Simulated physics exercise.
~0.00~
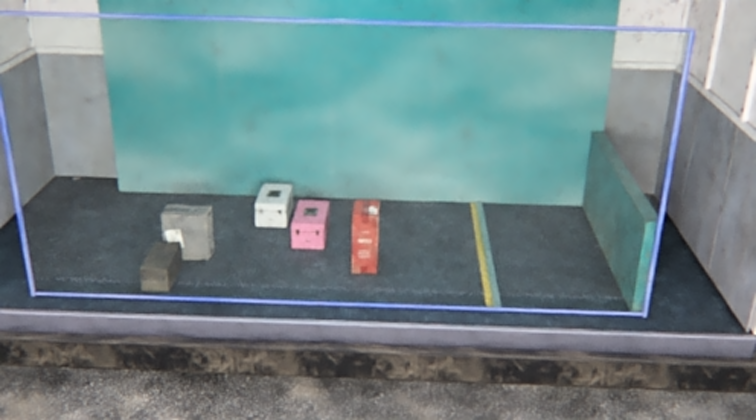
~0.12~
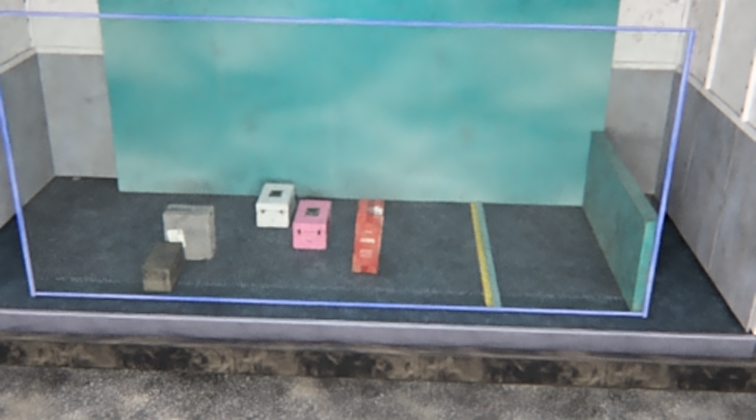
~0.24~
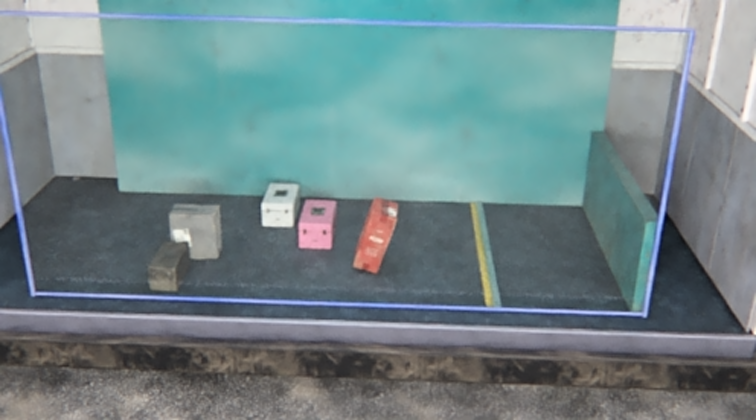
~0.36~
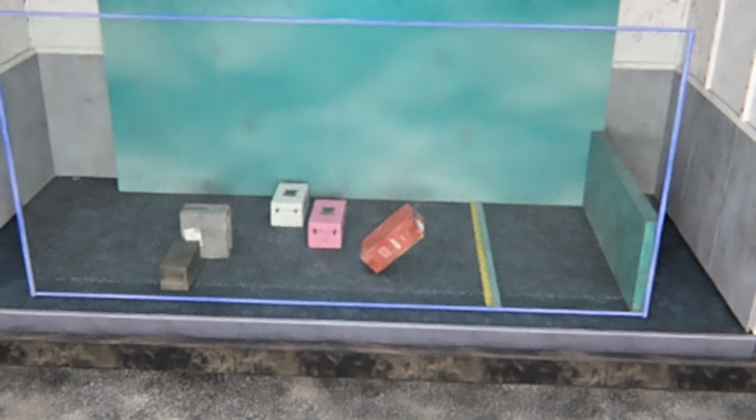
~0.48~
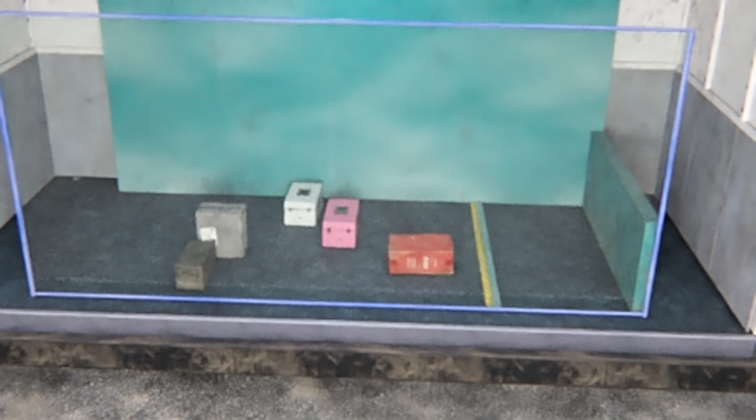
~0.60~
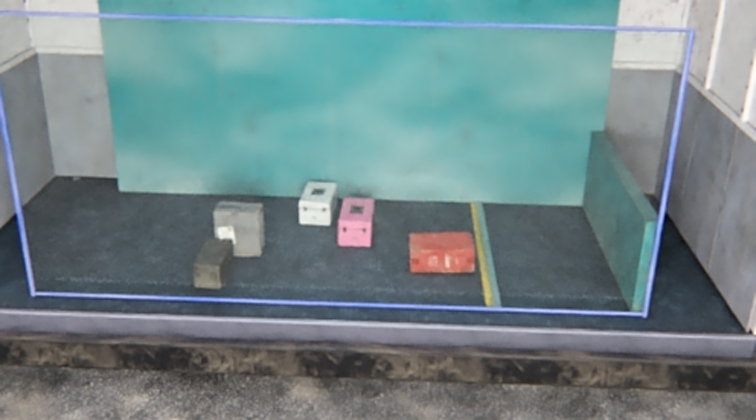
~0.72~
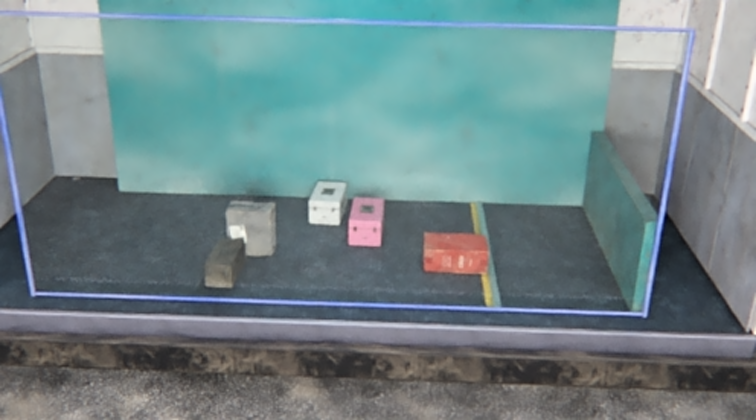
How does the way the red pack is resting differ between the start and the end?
At the start the red pack stands upright, and by the end it is lying on its side.
